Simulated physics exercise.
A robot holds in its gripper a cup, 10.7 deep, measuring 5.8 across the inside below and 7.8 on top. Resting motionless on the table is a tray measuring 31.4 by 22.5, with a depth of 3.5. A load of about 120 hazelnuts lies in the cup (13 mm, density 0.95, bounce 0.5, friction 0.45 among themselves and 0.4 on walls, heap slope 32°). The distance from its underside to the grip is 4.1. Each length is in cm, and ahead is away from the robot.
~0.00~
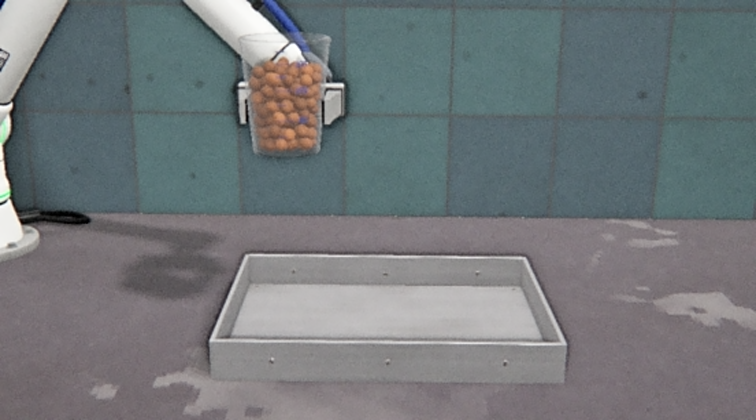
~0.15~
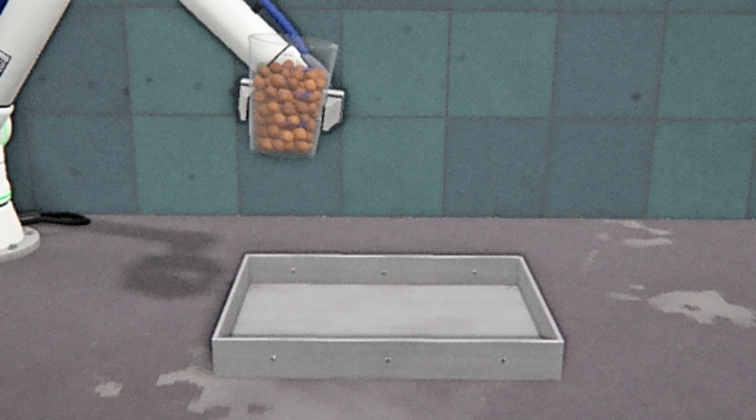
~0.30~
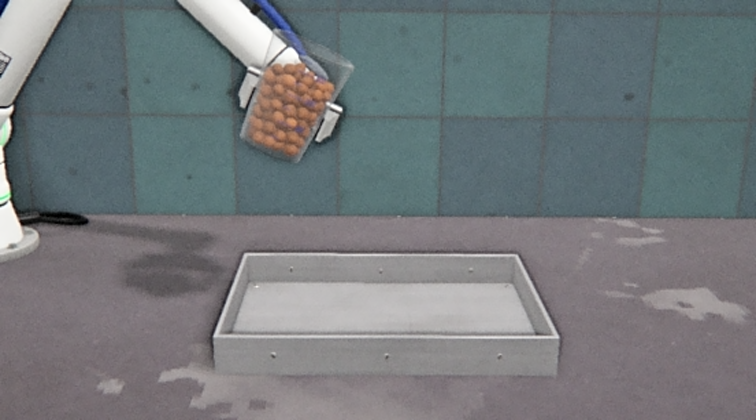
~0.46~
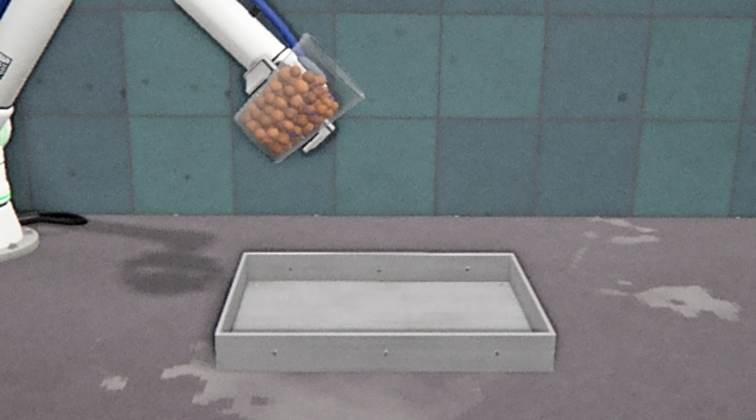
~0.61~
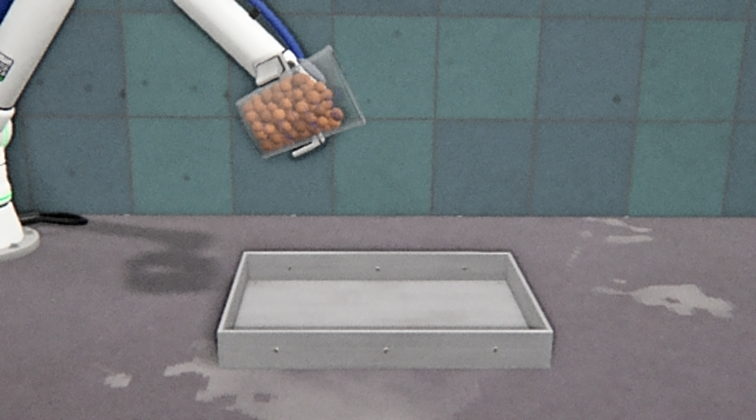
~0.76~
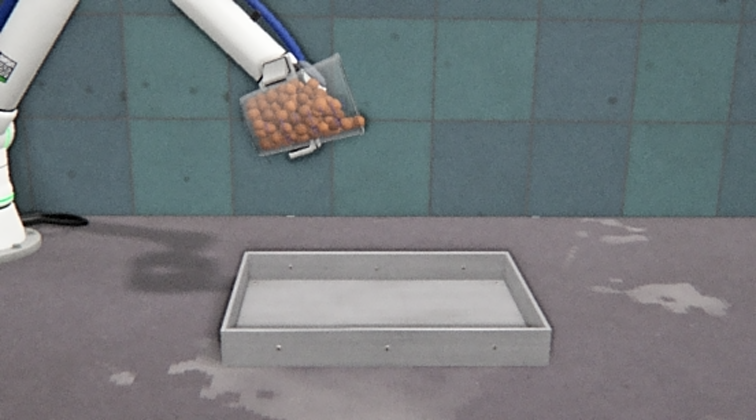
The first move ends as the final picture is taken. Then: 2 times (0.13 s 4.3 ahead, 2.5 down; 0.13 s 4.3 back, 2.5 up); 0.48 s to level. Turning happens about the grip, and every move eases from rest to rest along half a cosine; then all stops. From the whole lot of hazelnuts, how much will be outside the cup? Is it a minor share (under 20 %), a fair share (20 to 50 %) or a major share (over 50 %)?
It is a fair share.
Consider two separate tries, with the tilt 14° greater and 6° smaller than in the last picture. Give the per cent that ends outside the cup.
Estimates, in order: 65 % and 15 %.
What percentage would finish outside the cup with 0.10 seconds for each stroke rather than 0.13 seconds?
In that case around 35 per cent.
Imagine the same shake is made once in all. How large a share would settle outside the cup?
In that case it would be roughly 15 per cent.
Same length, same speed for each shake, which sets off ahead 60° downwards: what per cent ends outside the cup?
I'd reckon around 5 per cent.
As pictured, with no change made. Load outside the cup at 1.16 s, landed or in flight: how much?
15 %.
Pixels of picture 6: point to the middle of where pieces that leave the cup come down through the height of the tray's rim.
Around (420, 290).
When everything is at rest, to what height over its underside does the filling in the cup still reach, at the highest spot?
About 8.0 cm.
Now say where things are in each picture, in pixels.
The first picture shows cup middle at (286, 97), level; upper third of the load around (285, 79), from x 255 to 315, top at y 65; 122 in the cup.
The second picture shows cup middle at (288, 99), tilted 7° forward; upper third of the load around (288, 82), from x 260 to 320, top at y 65.
The third picture shows cup middle at (291, 100), tilted 25° forward; upper third of the load around (294, 85), from x 255 to 330, top at y 70.
The fourth picture shows cup middle at (295, 104), tilted 46° forward; upper third of the load around (295, 90), from x 250 to 330, top at y 70.
The fifth picture shows cup middle at (298, 108), tilted 64° forward; upper third of the load around (298, 96), from x 250 to 335, top at y 80.
The sixth picture shows cup middle at (300, 111), tilted 71° forward; upper third of the load around (295, 101), from x 250 to 360, top at y 85; 122 in the cup.
After 1.16 s, tilted 71° forward, highest piece 22 above the table; 106 in the cup, 11 in the tray, 5 in flight or on a rim.
After 1.56 s, tilted 26° forward, highest piece 27 above the table; 88 in the cup, 31 in the tray, 1 on the table or floor, 2 in flight or on a rim.
After 1.96 s, level, highest piece 26 above the table; 88 in the cup, 33 in the tray, 1 on the table or floor.
After 3.01 s, level, highest piece 26 above the table; 88 in the cup, 33 in the tray, 1 on the table or floor.
At rest, 88 in the cup, 33 in the tray, 1 on the table or floor. That is 28 % outside the cup.
